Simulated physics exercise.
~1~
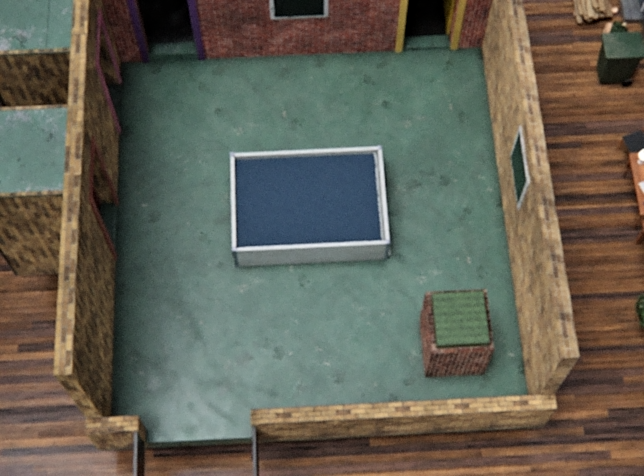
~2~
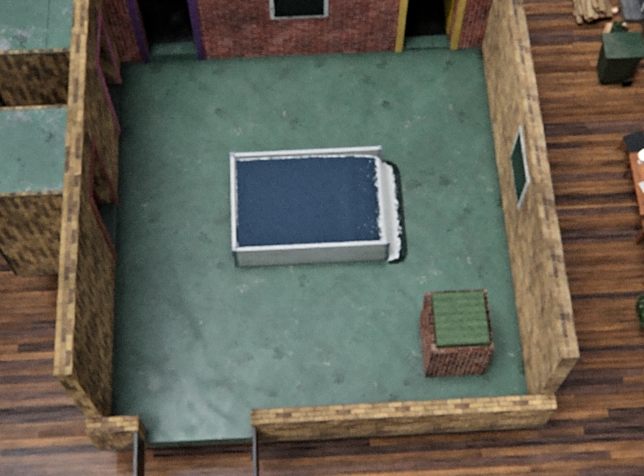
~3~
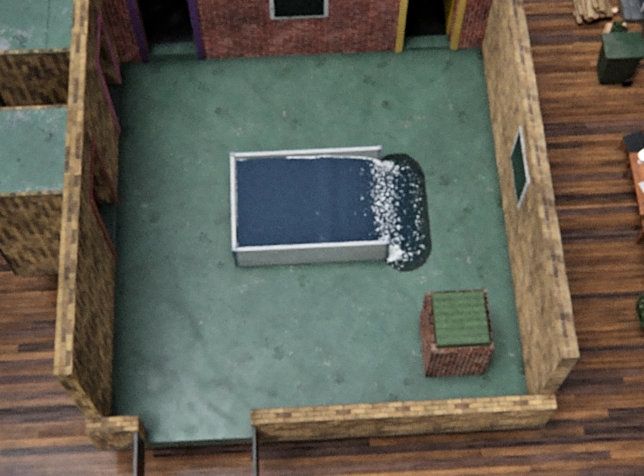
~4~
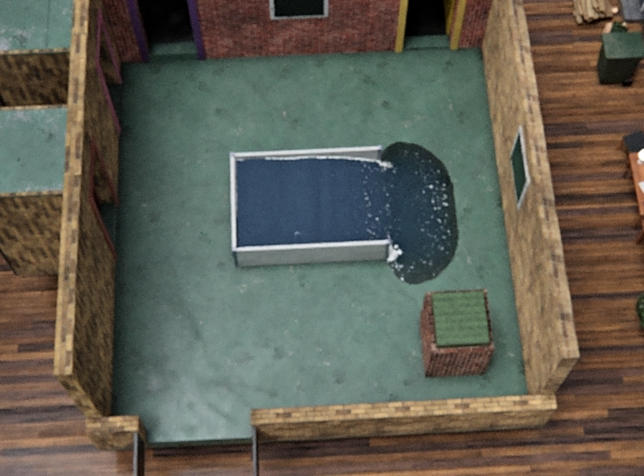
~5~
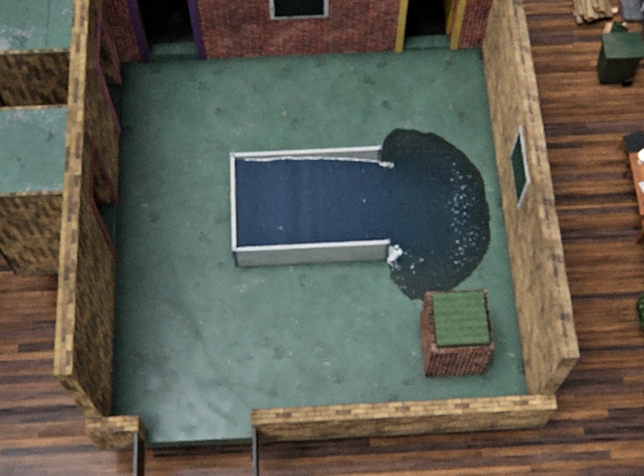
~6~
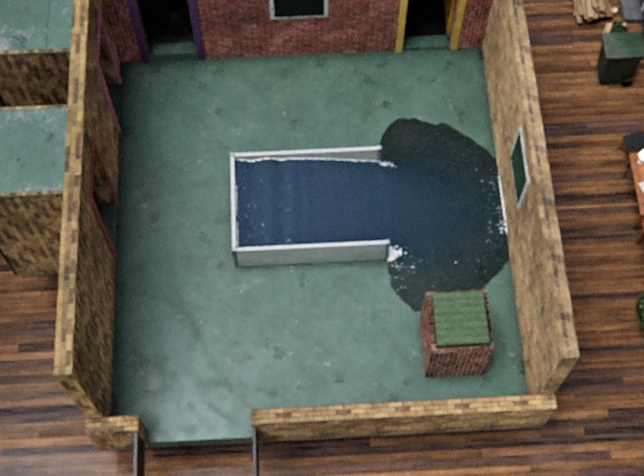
Dark blue water sits still in a pale rectangular open tank in a walled yard, until the tank's right side breaks away. White froth tumbles through the gap, and the water spreads rightward across the green floor in a widening rounded pool, reaching the right wall and the small brick block.
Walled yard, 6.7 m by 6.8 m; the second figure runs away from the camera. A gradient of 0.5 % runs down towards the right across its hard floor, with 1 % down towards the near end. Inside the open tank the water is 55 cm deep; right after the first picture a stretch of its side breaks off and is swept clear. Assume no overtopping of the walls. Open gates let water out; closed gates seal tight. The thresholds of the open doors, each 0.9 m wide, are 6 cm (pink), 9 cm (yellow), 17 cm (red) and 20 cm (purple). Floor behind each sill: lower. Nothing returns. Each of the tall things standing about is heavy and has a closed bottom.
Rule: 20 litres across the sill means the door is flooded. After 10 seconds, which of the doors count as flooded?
Pink door: Not flooded; yellow door: Flooded; red door: Not flooded; purple door: Not flooded.
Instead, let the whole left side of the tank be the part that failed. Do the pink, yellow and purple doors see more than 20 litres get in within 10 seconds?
Then pink would come out on the high side, yellow on the low side and purple on the low side.
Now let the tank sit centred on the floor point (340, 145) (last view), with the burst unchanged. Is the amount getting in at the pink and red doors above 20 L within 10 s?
Against that limit: Pink past it, red under.
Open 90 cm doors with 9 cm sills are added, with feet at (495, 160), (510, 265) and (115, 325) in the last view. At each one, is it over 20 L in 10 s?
Well, the first is on the high side, the second is on the high side, and the third is on the low side.
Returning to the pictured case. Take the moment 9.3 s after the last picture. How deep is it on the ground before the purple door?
Looks like about 2.5 cm at that spot.
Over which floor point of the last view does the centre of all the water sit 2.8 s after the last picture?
Around (419, 222).
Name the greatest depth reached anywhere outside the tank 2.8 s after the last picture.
Depth: Approx. 34 cm.
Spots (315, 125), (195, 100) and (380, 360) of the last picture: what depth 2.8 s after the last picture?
Listed order: 0 / 0 / 2 cm.
Then, 0.7 s after the last picture water covers 20 % of the floor and is deepest (36 cm) near (494, 205); pink door not reached, yellow door not reached, red door not reached, purple door not reached.
Then, 1.5 s after the last picture water covers 20 % of the floor and is deepest (34 cm) near (496, 224); pink door not reached, yellow door not reached, red door not reached, purple door not reached.
Then, 2.8 s after the last picture water covers 35 % of the floor and is deepest (34 cm) near (519, 397); pink door not reached, yellow door 19 cm at the sill, 29 L in, red door not reached, purple door not reached.
Then, 5.3 s after the last picture water covers 85 % of the floor and is deepest (18 cm) near (509, 409); pink door 4 cm at the sill, 0 L in, yellow door 11 cm at the sill, 81 L in, red door not reached, purple door 2 cm at the sill, 0 L in.
Then, 9.3 s after the last picture water covers 95 % of the floor and is deepest (12 cm) near (223, 227); pink door 5 cm at the sill, 3 L in, yellow door 3 cm at the sill, 83 L in, red door 8 cm at the sill, 0 L in, purple door 3 cm at the sill, 0 L in.
